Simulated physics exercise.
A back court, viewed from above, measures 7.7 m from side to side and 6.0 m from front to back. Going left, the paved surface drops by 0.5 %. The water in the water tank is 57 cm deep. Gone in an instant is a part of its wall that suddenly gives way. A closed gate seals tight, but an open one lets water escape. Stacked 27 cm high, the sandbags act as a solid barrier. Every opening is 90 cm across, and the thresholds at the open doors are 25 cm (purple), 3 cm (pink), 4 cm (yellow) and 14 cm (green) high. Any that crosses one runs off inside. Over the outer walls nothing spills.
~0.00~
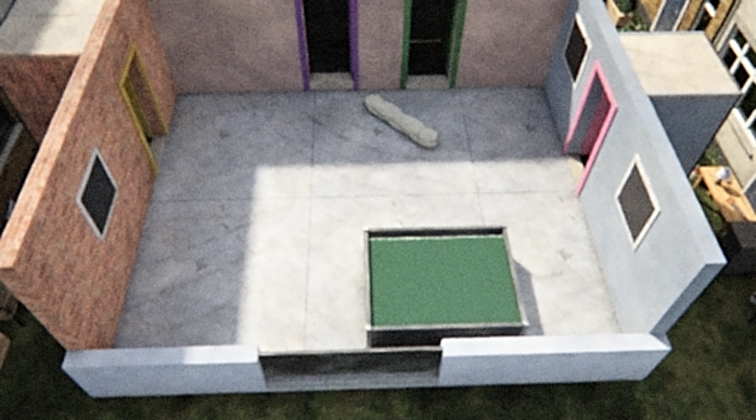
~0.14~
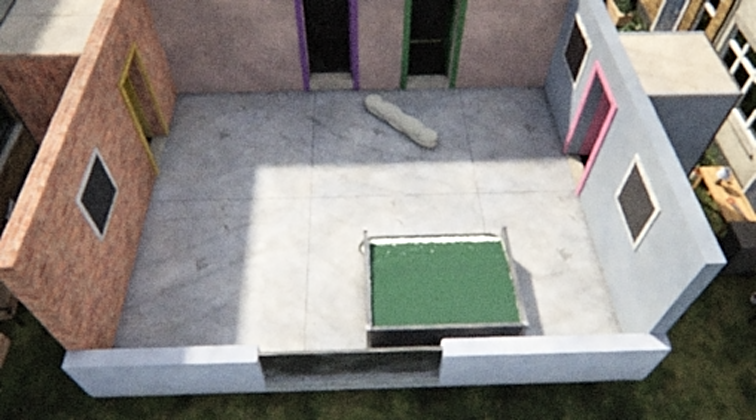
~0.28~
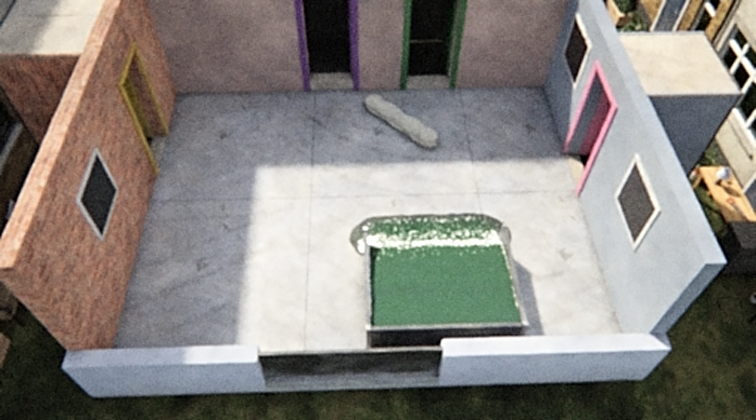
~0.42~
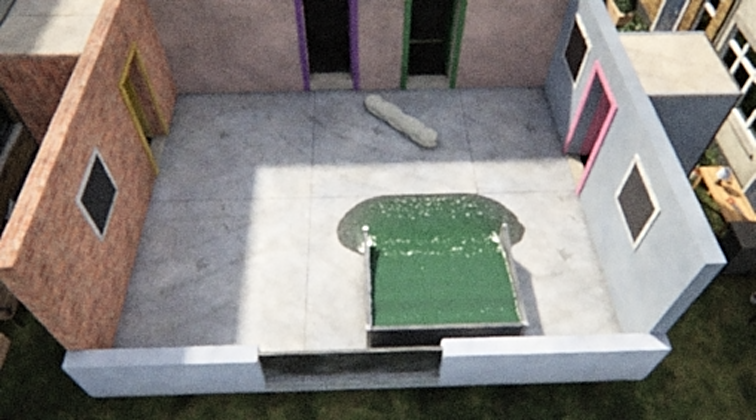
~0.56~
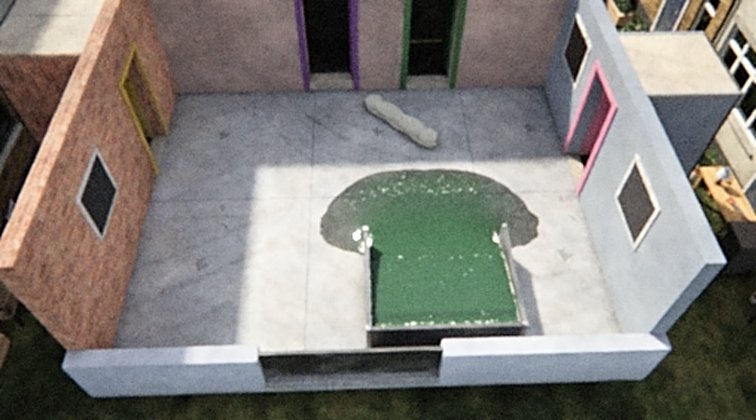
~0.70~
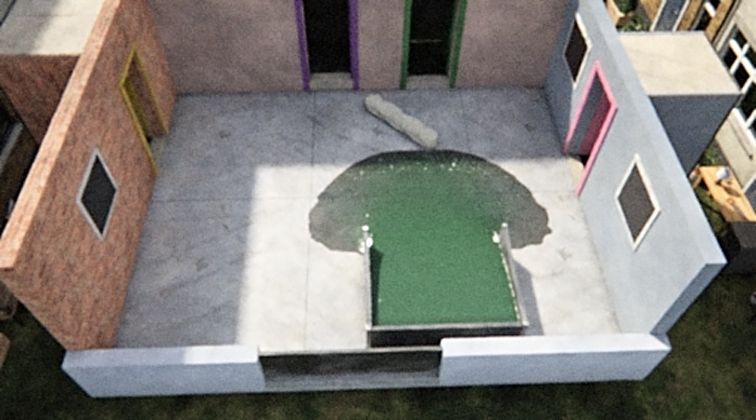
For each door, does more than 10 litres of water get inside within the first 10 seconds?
Purple door: Fails to top it; pink door: Tops it; yellow door: Tops it; green door: Fails to top it.
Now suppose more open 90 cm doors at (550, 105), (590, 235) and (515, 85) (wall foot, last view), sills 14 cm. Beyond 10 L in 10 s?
Per doorway, in order: Sufficient / insufficient / sufficient.
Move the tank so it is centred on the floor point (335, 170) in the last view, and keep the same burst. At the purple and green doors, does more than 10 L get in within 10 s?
Well, purple ends up beyond the mark and green ends up inside the mark.
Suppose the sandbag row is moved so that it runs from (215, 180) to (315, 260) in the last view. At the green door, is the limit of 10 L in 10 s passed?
Measured against that limit, the green door comes out beyond it.
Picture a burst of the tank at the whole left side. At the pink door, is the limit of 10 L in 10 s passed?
Relative to that limit, pink ends up on the low side.
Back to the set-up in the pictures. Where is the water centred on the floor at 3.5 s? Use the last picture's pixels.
Close to (392, 153) in the last picture.
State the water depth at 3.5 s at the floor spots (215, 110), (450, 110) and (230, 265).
Close to 9, 5 and 0 centimetres.
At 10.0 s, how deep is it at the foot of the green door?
I'd say close to 4.5 cm.
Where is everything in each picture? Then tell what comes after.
The water tank at (440, 277) is whole and still, 57 cm deep, in the first picture.
The front is at a hidden place, 1.2 m from the gap on the water tank's far side; 0.4 m2 of floor is under water; 57 cm left at the back of the water tank, in the second picture.
Water pours out on the water tank's far side and has run 1.3 m, to a hidden place; typically 10 cm deep outside, 57 cm at the water tank's back, in the third picture.
Water pours out on the water tank's far side and has run 1.6 m, to (509, 215); typically 9 cm deep outside, 54 cm at the water tank's back, in the fourth picture.
Water pours out on the water tank's far side and has run 1.9 m, to (503, 189); typically 7 cm deep outside, 48 cm at the water tank's back, in the fifth picture.
The front is at (385, 155), 2.3 m from the gap on the water tank's far side; 6.5 m2 of floor is under water; 49 cm left at the back of the water tank, in the sixth picture.
After 1.4 s water covers 35 % of the floor and is deepest (30 cm) near (419, 148); purple door not reached, pink door not reached, yellow door not reached, green door 5 cm at the sill, 0 L in.
After 2.2 s water covers 45 % of the floor and is deepest (26 cm) near (309, 93); purple door 23 cm at the sill, 0 L in, pink door 6 cm at the sill, 1 L in, yellow door not reached, green door 11 cm at the sill, 0 L in.
After 3.5 s water covers 50 % of the floor and is deepest (30 cm) near (177, 96); purple door 14 cm at the sill, 1 L in, pink door 4 cm at the sill, 7 L in, yellow door 3 cm at the sill, 0 L in, green door 8 cm at the sill, 0 L in.
After 6.0 s water covers 75 % of the floor and is deepest (14 cm) near (177, 96); purple door 7 cm at the sill, 1 L in, pink door 4 cm at the sill, 23 L in, yellow door 10 cm at the sill, 38 L in, green door 9 cm at the sill, 1 L in.
After 10.0 s water covers 95 % of the floor and is deepest (11 cm) near (369, 363); purple door 4 cm at the sill, 1 L in, pink door 4 cm at the sill, 27 L in, yellow door 8 cm at the sill, 84 L in, green door 4 cm at the sill, 1 L in.
